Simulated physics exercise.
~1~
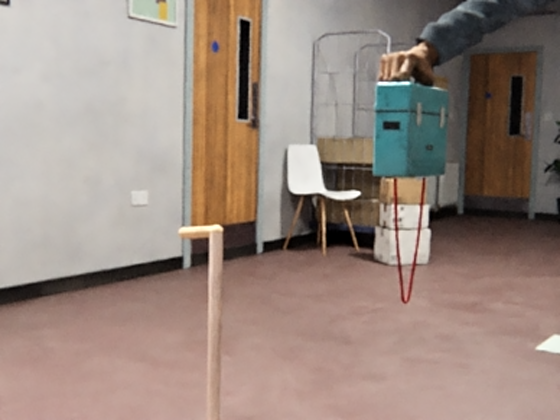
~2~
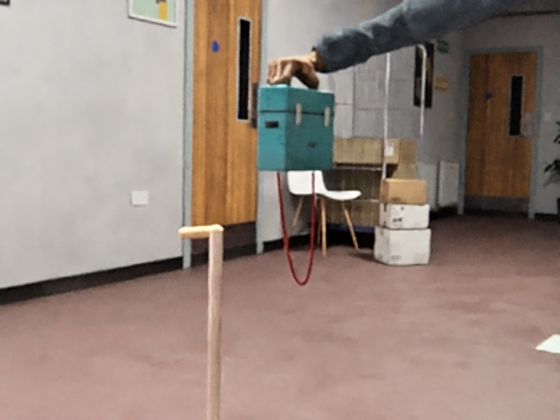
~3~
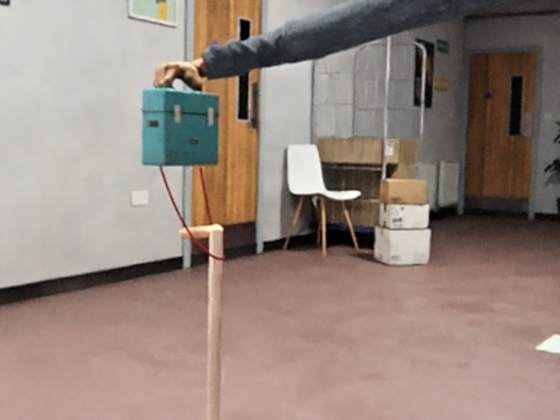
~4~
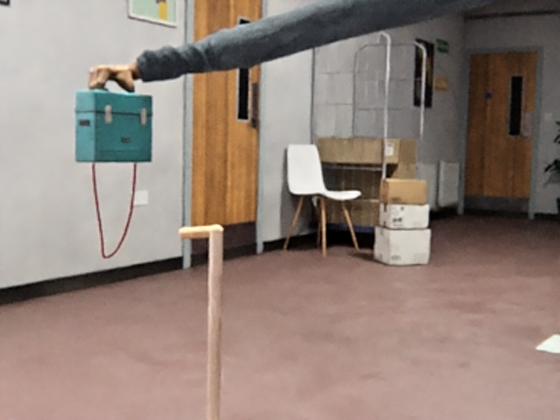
A turquoise case with a thin red loop hanging beneath it is held up by a hand in a grey-blue sleeve, seen from a fixed view across a room with a reddish-brown carpet. A pale wooden post with a short sideways hook stands in the foreground, with wooden doors, a white chair and stacked boxes behind. The arm carries the case leftward, the loop trailing below. The case passes above the post, and the loop hangs around the level of the hook. It does not catch, and the case ends upright at the left, past the post, its loop hanging free.
